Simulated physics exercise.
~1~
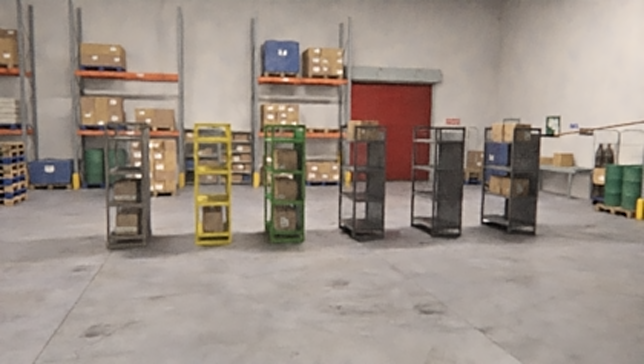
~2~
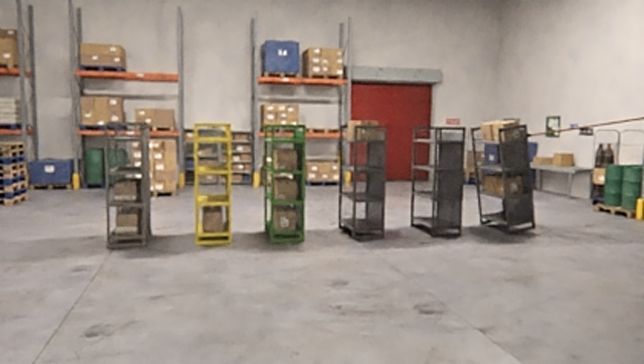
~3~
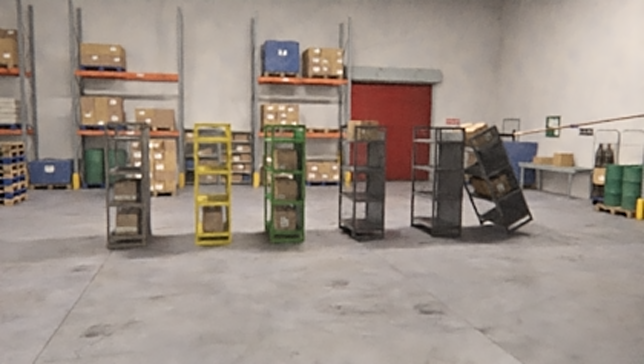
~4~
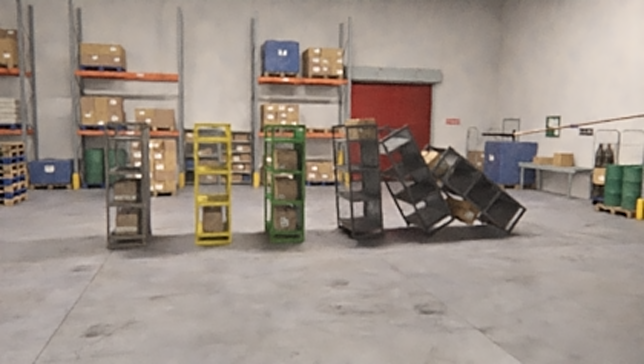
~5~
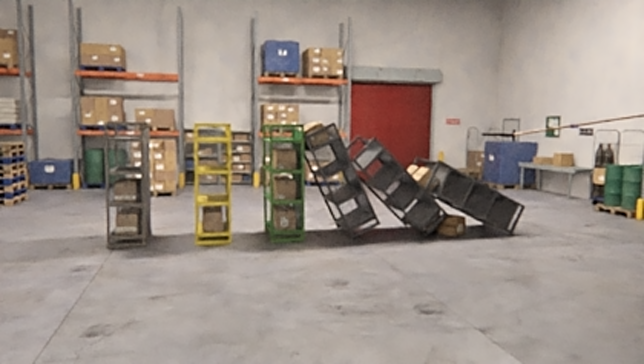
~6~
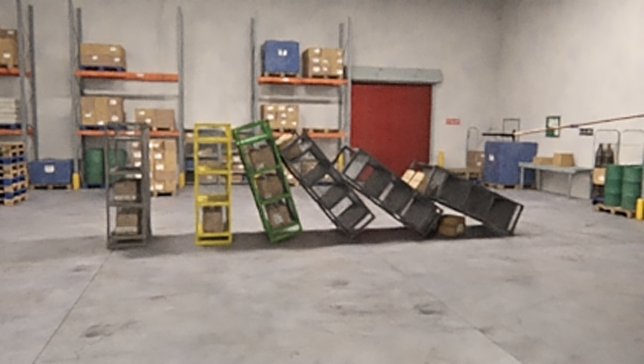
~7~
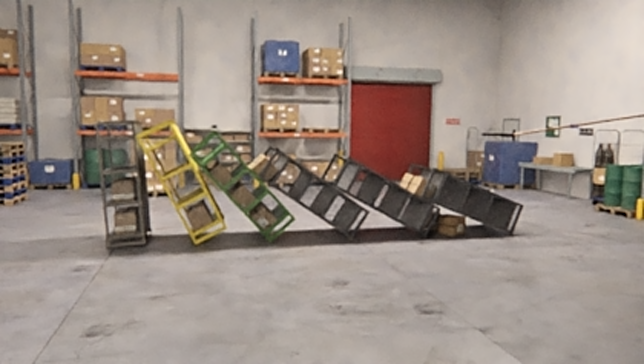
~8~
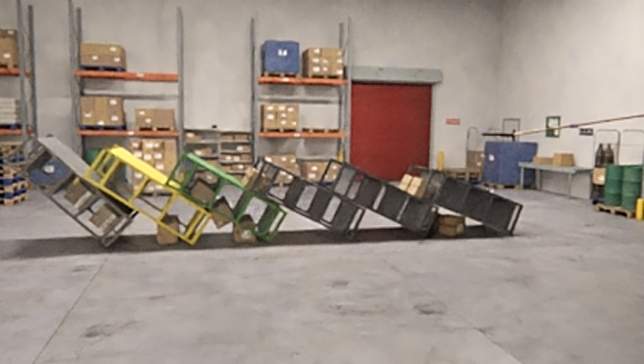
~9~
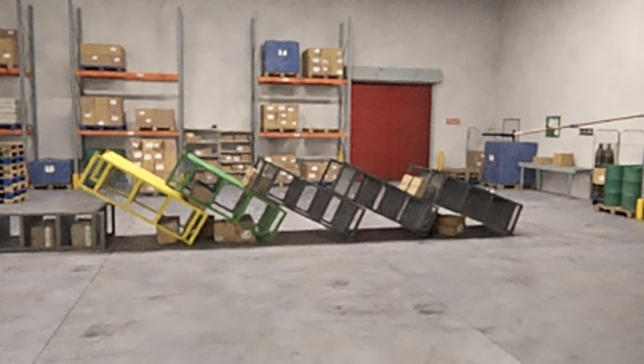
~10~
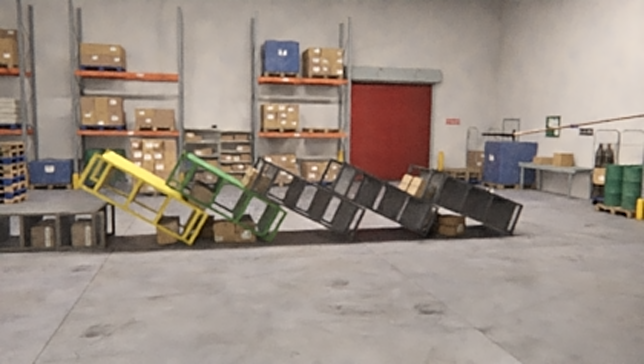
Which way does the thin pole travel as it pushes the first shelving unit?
The pole moves to the left, pushing against the rightmost unit.
